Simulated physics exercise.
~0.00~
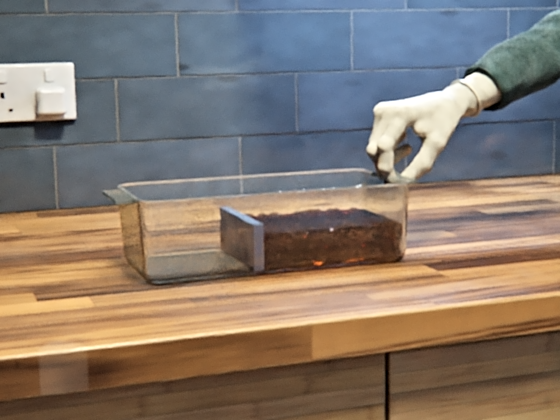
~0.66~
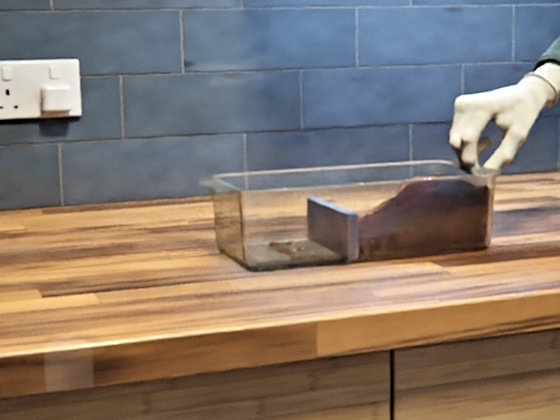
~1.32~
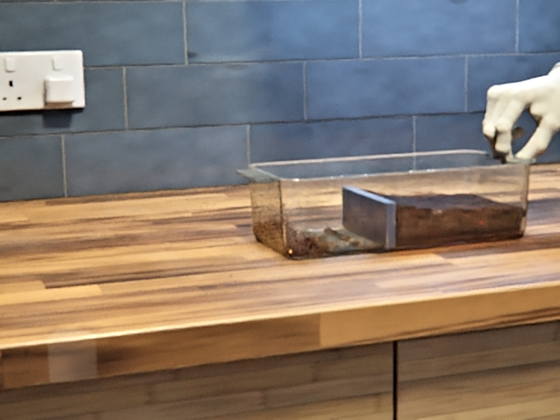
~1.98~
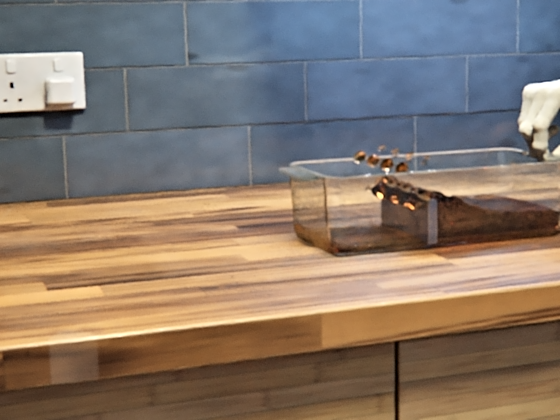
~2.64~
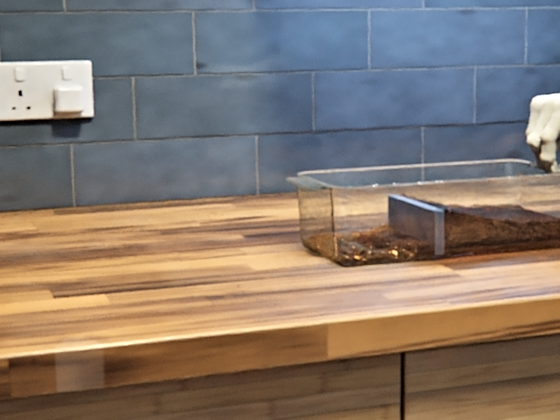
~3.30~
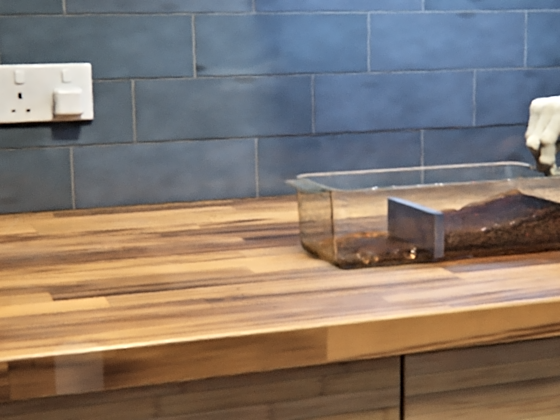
A gloved hand pulled a clear open box of dark brown tea to the right along a wooden worktop, and the tea sloshed and splashed over the upright divider, leaving a little on the left side when the box stopped.
